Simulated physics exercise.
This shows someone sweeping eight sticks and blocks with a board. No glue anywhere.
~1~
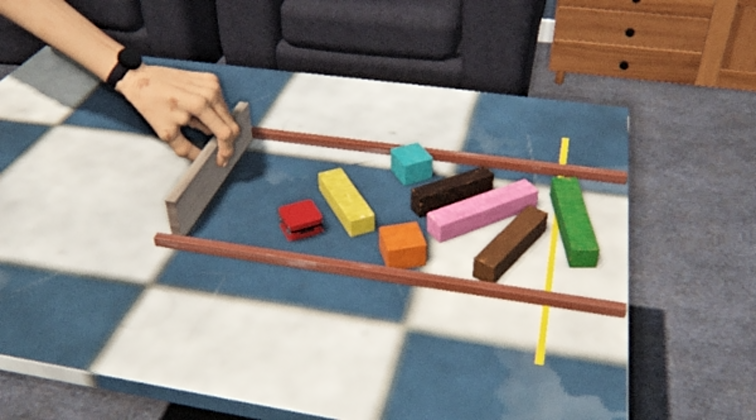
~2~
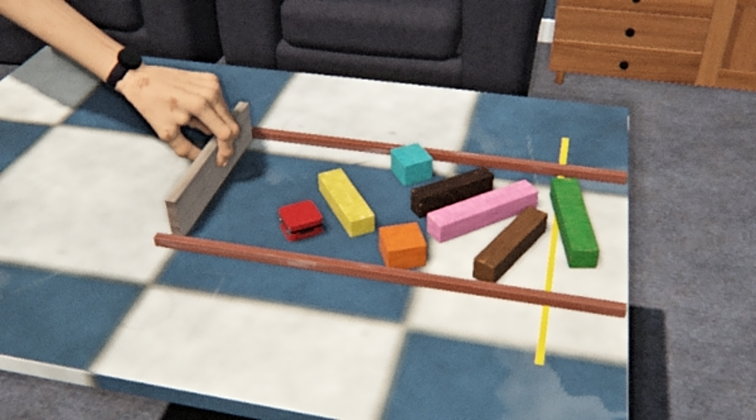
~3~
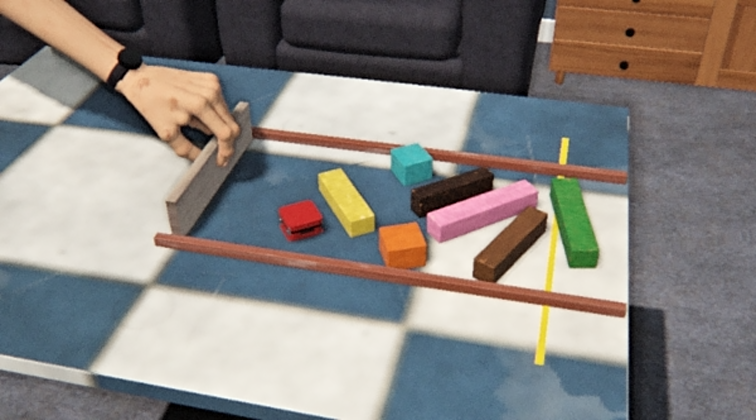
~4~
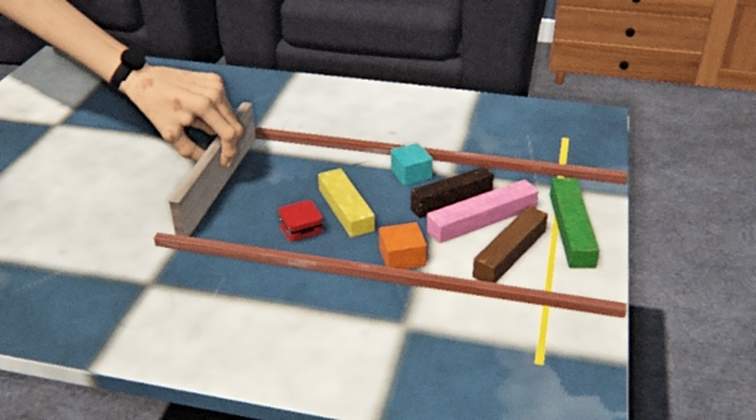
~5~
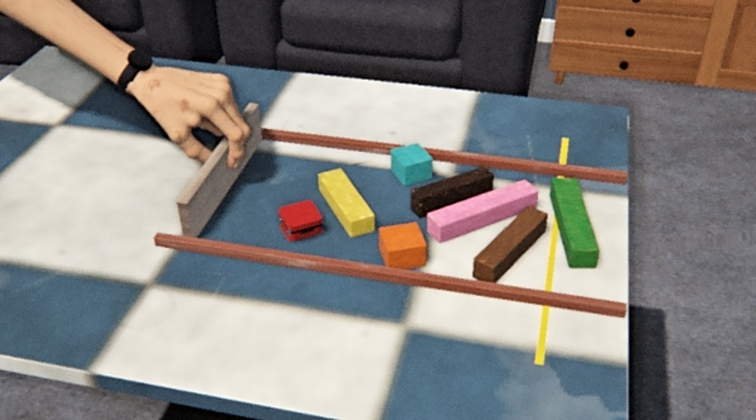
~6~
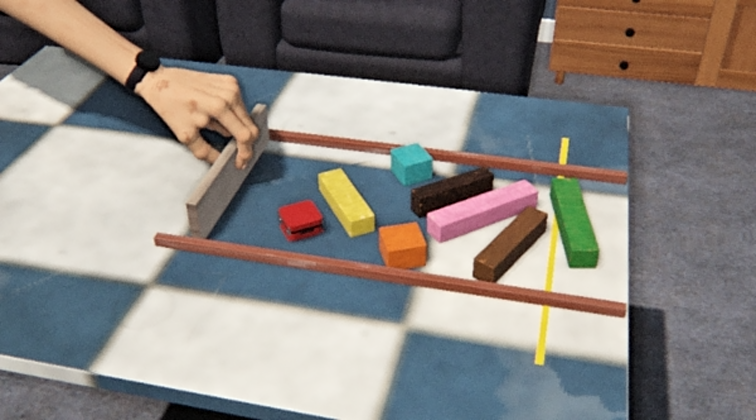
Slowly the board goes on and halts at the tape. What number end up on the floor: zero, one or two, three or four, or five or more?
In the end the number that fall off is one or two.
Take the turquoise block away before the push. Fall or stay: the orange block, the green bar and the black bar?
The orange block does not fall; the green bar drops off; the black bar stays on.
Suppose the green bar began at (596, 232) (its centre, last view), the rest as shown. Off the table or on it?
The green bar goes over.
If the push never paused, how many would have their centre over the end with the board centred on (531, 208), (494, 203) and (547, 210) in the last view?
It would be 1, 0 and 2.
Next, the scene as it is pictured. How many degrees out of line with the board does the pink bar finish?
Some 0 degrees.
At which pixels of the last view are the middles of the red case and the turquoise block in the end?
First (568, 273), then (576, 191).
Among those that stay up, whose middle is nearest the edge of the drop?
That is the pink bar.
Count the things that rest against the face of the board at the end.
That makes 3.
Soon after, none off yet; green bar at rest near (573, 221); brown bar at rest near (511, 244); pink bar at rest near (483, 211).
At rest, the number that fall off is one or two; fallen, brown bar and green bar.
